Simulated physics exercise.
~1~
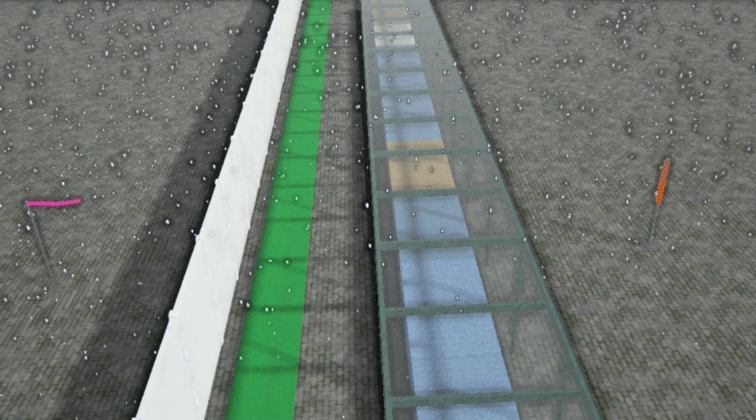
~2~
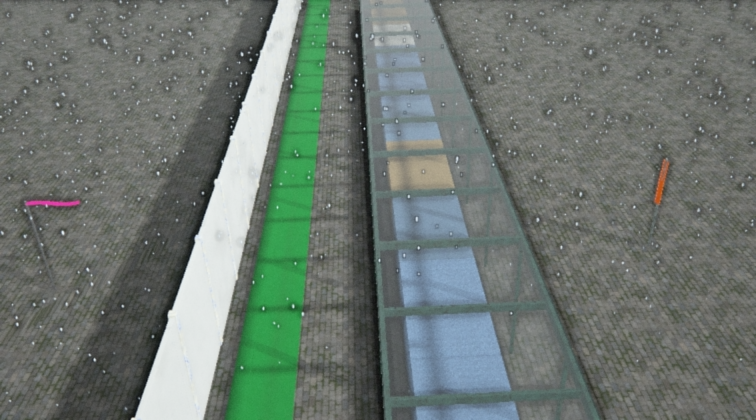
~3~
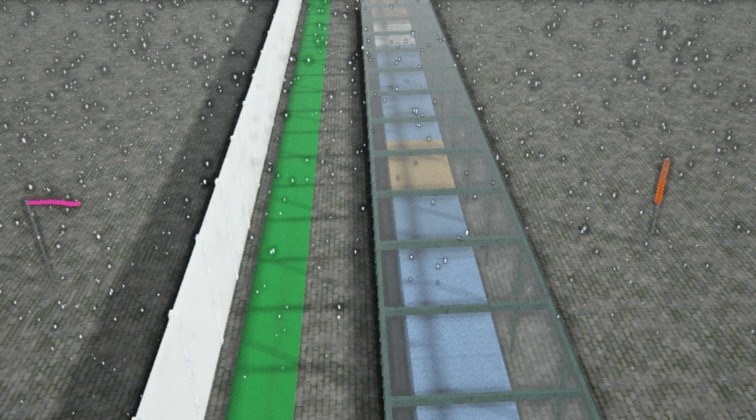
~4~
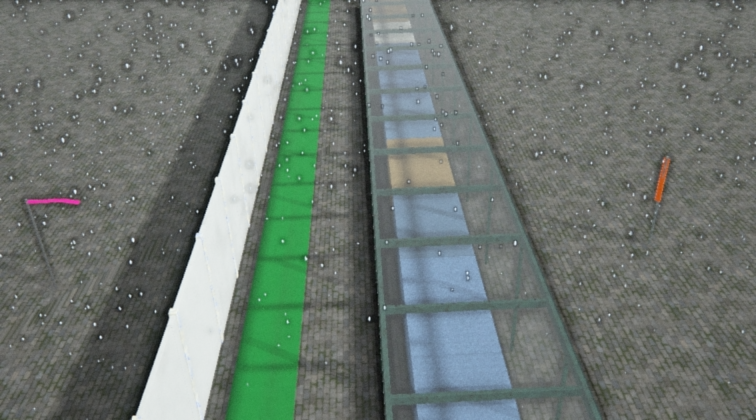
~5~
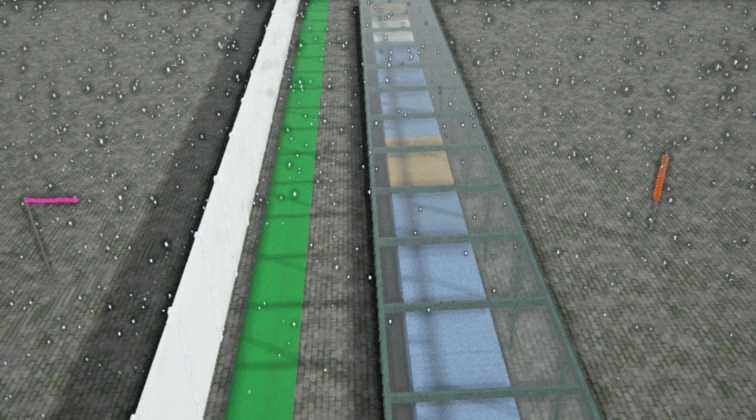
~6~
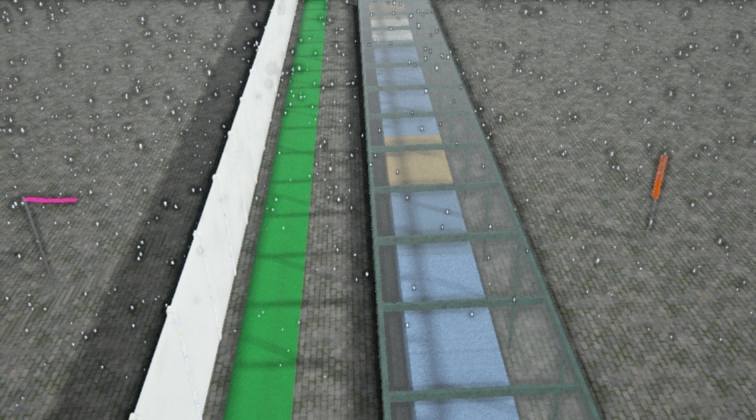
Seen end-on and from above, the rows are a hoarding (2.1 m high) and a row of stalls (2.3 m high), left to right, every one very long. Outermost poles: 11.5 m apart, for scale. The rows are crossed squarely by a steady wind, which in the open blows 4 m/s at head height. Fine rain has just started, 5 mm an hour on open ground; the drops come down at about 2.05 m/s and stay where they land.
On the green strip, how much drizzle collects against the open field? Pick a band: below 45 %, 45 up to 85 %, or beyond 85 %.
I would say between 45 and 85 %.
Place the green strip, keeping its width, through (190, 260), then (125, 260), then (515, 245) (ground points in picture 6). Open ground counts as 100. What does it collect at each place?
100 %, then 90 %, then 80 %.
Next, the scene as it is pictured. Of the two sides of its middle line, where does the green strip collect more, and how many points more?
Rightward half gets more, roughly 30 points.
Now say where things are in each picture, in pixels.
In the first frame, the left ribbon ends at (80, 201), leaning 90 degrees to the right.
In the second frame, the right ribbon ends at (657, 203), hanging almost straight and the green one passes (282, 259).
In the third frame, the left ribbon ends at (80, 204), leaning 85 degrees to the right, above the rows the drops slant 70 degrees from upright, towards the right and the top of the hoarding crosses (236, 132).
In the fourth frame, the right ribbon ends at (657, 201), hanging almost straight and the green one passes (291, 195).
In the fifth frame, the left ribbon ends at (78, 201), leaning 85 degrees to the right and above the rows the drops slant 75 degrees from upright, towards the right.
In the sixth frame, the right ribbon ends at (655, 198), hanging almost straight and the top of the hoarding crosses (233, 128).
In 10 minutes the green strip collects 0.5 mm against 0.8 mm in the open.
In 30 minutes the green strip collects 1.4 mm against 2.5 mm in the open.
In 60 minutes the green strip collects 2.8 mm against 5.0 mm in the open, so the green strip has 56 % of the open amount; the left half of it has 42 %, the right half 70 %.
